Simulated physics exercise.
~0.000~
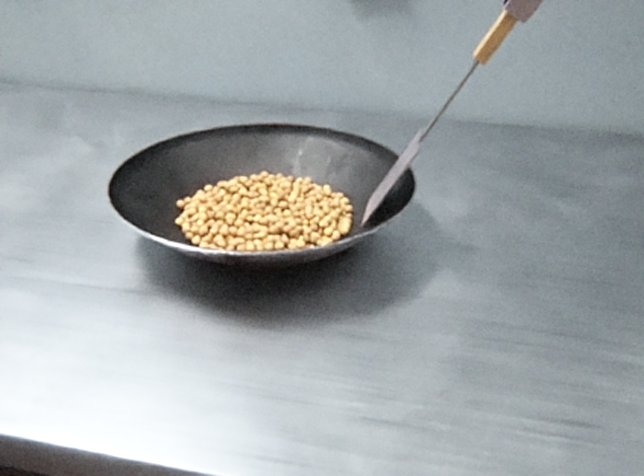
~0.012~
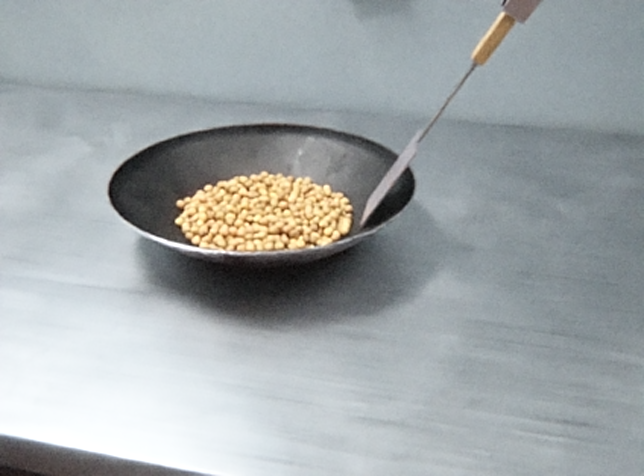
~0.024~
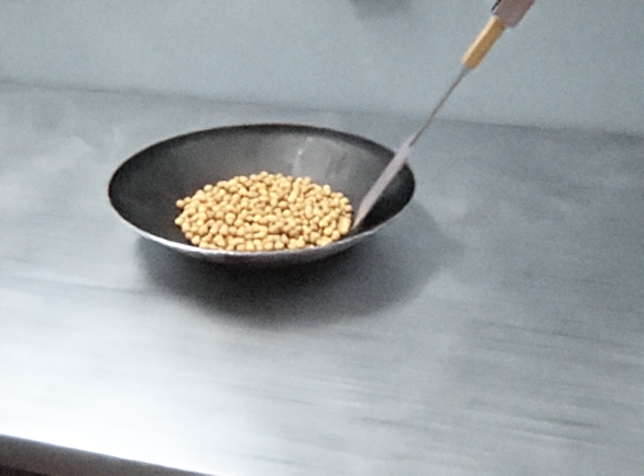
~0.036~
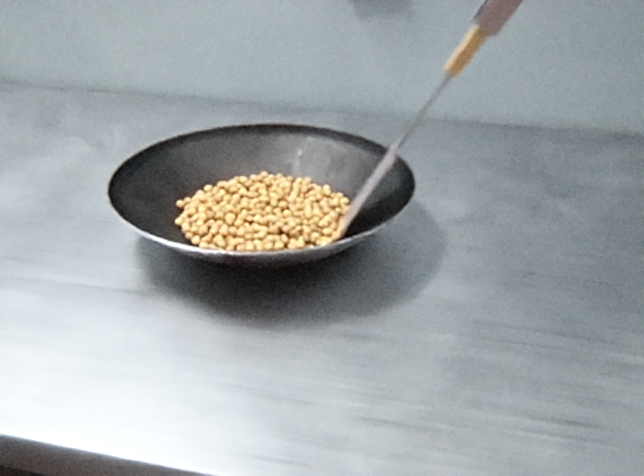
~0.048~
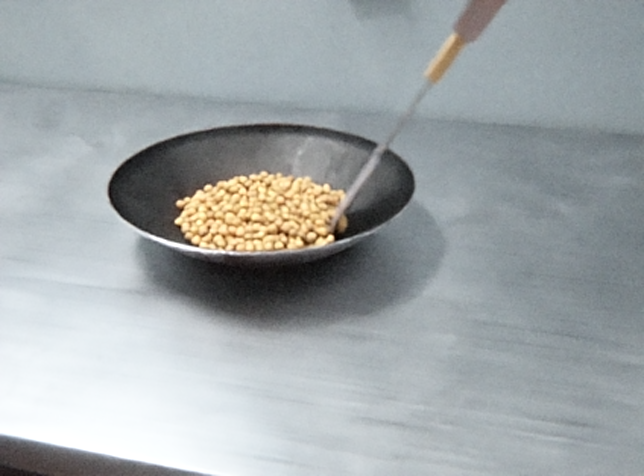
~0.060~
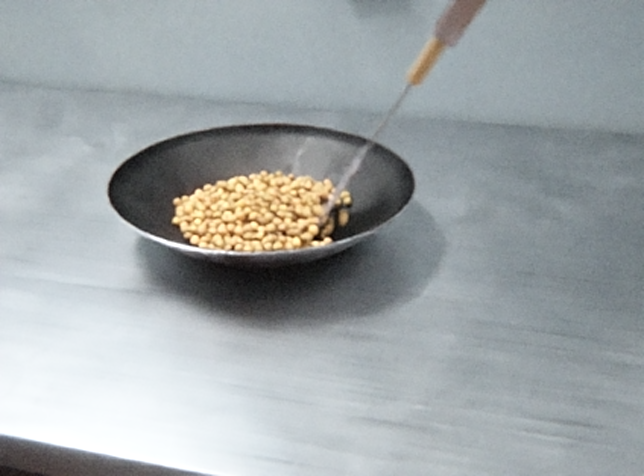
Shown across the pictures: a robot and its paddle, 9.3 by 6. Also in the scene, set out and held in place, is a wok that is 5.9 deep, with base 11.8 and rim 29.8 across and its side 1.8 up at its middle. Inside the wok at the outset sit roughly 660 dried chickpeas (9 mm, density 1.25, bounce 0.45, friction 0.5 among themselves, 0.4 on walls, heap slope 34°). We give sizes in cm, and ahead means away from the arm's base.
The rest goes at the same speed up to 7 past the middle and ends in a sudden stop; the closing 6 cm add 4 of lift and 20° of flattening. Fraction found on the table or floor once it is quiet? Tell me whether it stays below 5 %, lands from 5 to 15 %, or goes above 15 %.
It lands from 5 to 15 %.
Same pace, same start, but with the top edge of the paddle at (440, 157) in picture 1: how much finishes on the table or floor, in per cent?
About 10 per cent.
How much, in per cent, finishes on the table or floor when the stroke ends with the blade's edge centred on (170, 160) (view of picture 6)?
The share ending on the table or floor is about 20 per cent.
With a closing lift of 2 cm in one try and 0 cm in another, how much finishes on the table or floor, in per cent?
Try one gives about 5 in a hundred, try two about 5 in a hundred.
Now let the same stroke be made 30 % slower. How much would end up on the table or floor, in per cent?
5 per cent, roughly.
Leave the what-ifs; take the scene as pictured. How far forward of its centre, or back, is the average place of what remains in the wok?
Some 4.0 cm ahead.
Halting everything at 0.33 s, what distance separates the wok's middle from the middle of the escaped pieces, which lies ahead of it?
About 26 cm.
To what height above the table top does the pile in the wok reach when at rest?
Some 5.0 cm above the table.
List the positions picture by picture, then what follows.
The paddle top edge at (420, 140), sloping 61°; upper third of the load around (264, 209), from x 180 to 350, top at y 175; 660 in the wok, in the first frame.
The paddle top edge at (419, 141), sloping 61°; upper third of the load around (264, 209), from x 180 to 350, top at y 175, in the second frame.
The paddle top edge at (411, 144), sloping 61°; upper third of the load around (264, 209), from x 180 to 350, top at y 175, in the third frame.
The paddle top edge at (396, 150), sloping 61°; upper third of the load around (263, 209), from x 180 to 345, top at y 175, in the fourth frame.
The paddle top edge at (379, 155), sloping 61°; upper third of the load around (270, 208), from x 180 to 345, top at y 175, in the fifth frame.
The paddle top edge at (362, 157), sloping 61°; upper third of the load around (269, 205), from x 175 to 350, top at y 175; 660 in the wok, in the sixth frame.
After 0.09 s, sloping 61°, highest piece 8 above the table; 660 in the wok.
After 0.12 s, sloping 56°, highest piece 13 above the table; 658 in the wok, 2 on the blade or in flight.
After 0.33 s, sloping 41°, highest piece 27 above the table; 591 in the wok, 40 on the table or floor, 29 on the blade or in flight.
After 1.38 s, sloping 41°, highest piece 5 above the table; 591 in the wok, 69 on the table or floor.
In the end, 591 in the wok, 69 on the table or floor. That is 10 % on the table or floor.
